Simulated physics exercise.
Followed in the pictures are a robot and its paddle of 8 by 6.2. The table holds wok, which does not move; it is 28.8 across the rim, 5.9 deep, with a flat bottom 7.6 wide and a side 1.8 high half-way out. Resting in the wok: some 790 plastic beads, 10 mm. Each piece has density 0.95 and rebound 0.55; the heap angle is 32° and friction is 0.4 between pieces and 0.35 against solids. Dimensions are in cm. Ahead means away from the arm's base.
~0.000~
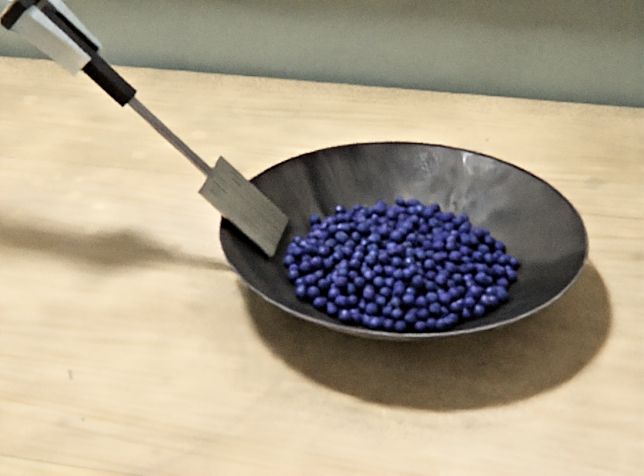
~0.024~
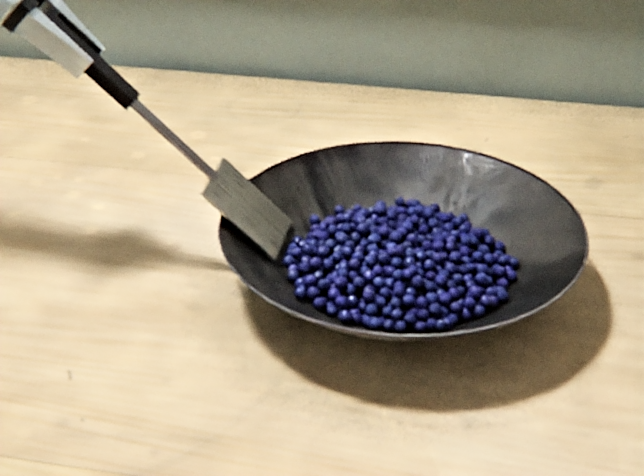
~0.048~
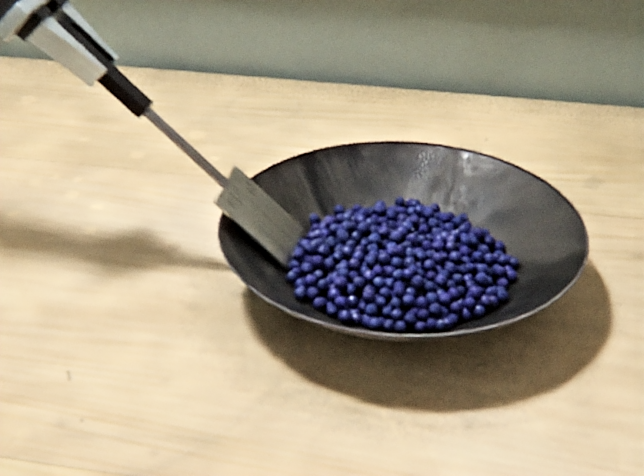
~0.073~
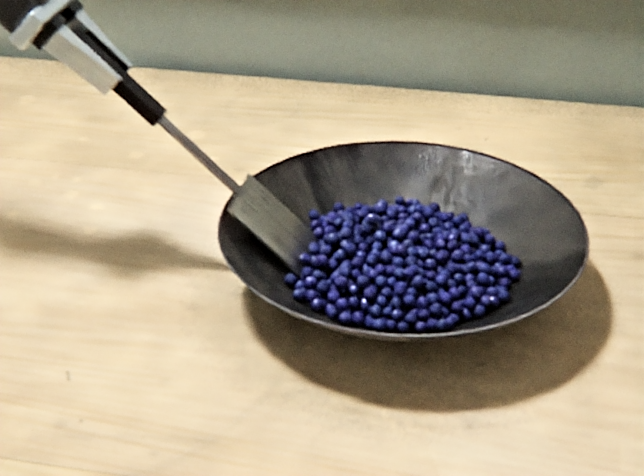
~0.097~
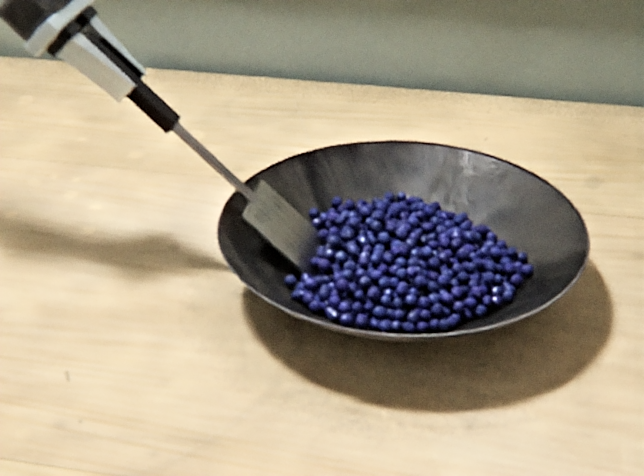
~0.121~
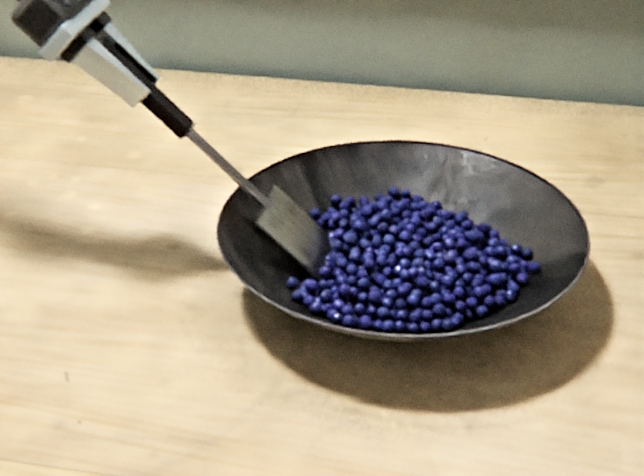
A robot arm lowered a flat metal paddle down and to the right inside a dark wok, pressing into the pile of blue beads and nudging some of them slightly toward the right.
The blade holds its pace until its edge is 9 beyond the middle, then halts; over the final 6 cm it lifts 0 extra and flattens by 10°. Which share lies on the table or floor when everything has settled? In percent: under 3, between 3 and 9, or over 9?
Between 3 and 9 percent.
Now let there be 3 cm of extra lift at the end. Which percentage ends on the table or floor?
Result: Approx. 5 %.
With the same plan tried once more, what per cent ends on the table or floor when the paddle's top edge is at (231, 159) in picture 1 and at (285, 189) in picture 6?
Around 5 per cent finishes there.
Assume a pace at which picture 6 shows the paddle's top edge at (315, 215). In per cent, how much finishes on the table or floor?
Estimate: Close to 15 %.
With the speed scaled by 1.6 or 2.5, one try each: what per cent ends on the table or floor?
The two tries give roughly 10 and 25 in a hundred.
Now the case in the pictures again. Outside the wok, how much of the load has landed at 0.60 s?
My estimate is roughly 4 %.
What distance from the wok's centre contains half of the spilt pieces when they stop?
I'd say some 20 centimetres, give or take.
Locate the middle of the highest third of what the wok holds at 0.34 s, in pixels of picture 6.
About pixel (513, 250).
After 0.23 s, sloping 44°, highest piece 5 above the table; 794 in the wok.
After 0.34 s, sloping 40°, highest piece 7 above the table; 794 in the wok.
After 0.60 s, sloping 34°, highest piece 7 above the table; 749 in the wok, 38 on the table or floor, 7 on the blade or in flight.
After 1.65 s, sloping 34°, highest piece 7 above the table; 749 in the wok, 45 on the table or floor.
At rest, 749 in the wok, 45 on the table or floor. That is 6 % on the table or floor.
